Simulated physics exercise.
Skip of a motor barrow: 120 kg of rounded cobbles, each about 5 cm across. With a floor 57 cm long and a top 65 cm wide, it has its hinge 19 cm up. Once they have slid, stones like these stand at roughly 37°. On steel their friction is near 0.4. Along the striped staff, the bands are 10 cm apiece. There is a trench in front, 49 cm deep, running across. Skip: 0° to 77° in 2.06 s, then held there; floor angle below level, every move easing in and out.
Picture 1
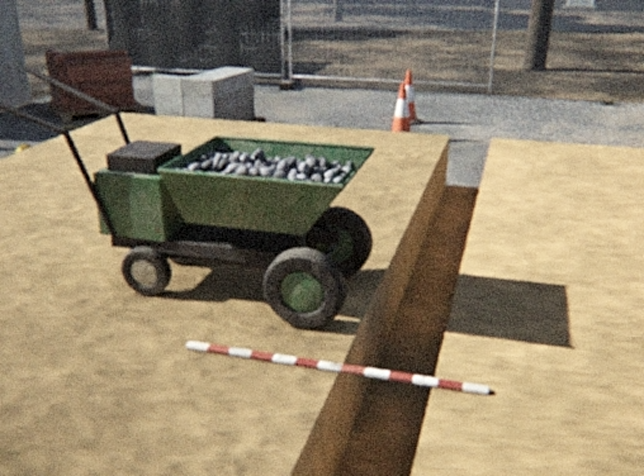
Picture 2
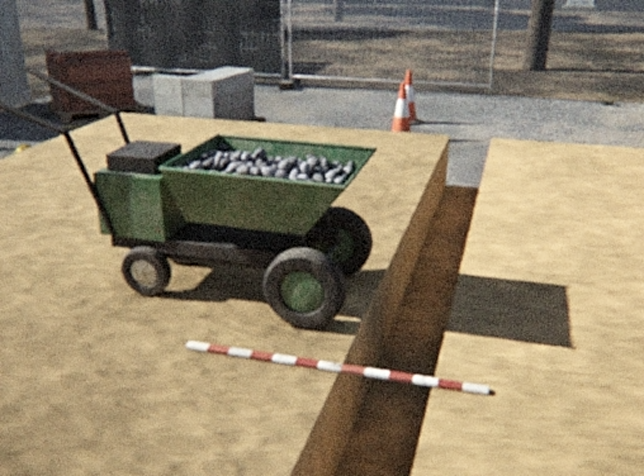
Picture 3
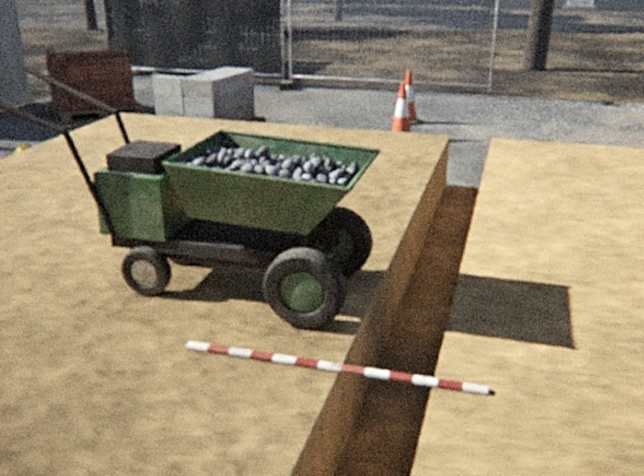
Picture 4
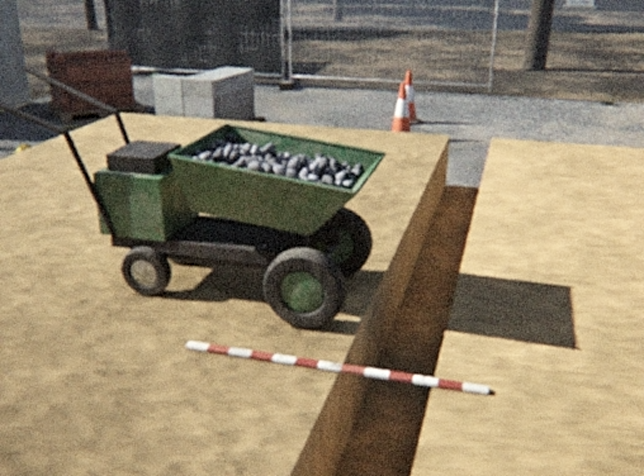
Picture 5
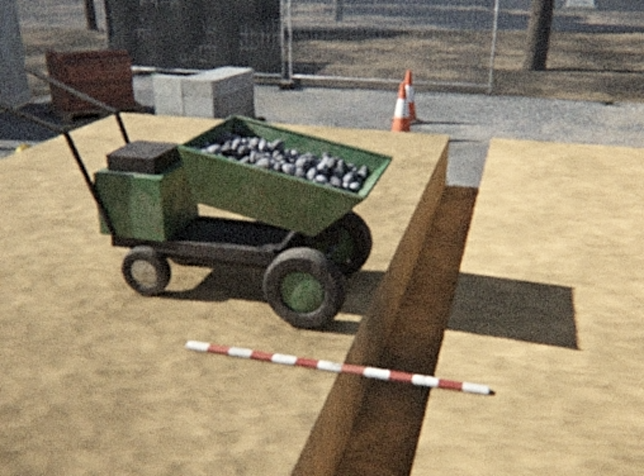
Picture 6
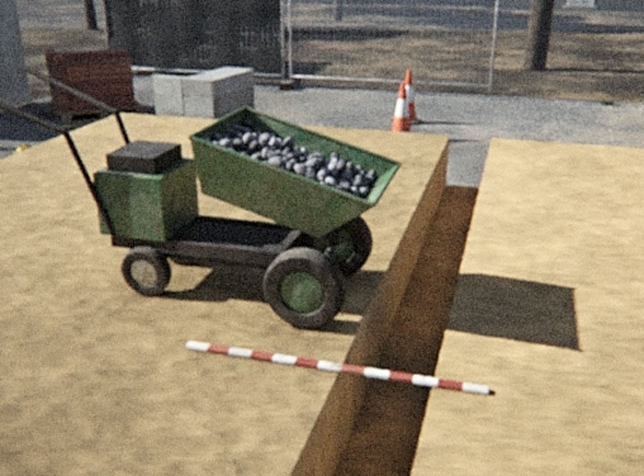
A green motor barrow loaded with grey stones stood still beside a long trench while its skip slowly tilted forward, the back end rising and the front lip dipping lower toward the right.
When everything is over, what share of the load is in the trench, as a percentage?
Close to 38 in a hundred.
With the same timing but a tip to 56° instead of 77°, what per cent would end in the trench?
In that case some 30 per cent.
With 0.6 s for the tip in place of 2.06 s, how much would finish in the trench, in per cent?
I'd put it at some 20 in a hundred.
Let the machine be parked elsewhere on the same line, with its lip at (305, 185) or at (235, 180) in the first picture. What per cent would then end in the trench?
That gives roughly 90 per cent and roughly 75 per cent.
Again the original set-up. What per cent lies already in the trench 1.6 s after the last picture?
Close to 15 per cent at that time.
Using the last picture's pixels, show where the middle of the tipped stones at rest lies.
At about pixel (475, 313) in the last view.
Then, 0.9 s after the last picture the floor is at 65°, 94 % in the skip, 3 % in the trench, 3 % past the trench; the foremost stones are at (469, 294).
Then, 1.6 s after the last picture the floor is at 77°, 23 % in the skip, 15 % in the trench, 61 % past the trench; the foremost stones are at (619, 347).
Then, 1.9 s after the last picture the floor is at 77°, 8 % in the skip, 27 % in the trench, 65 % past the trench; the foremost stones are past the picture's edge.
Then, 3.9 s after the last picture the floor is at 77°, 0 % in the skip, 38 % in the trench, 62 % past the trench; the foremost stones are past the picture's edge.
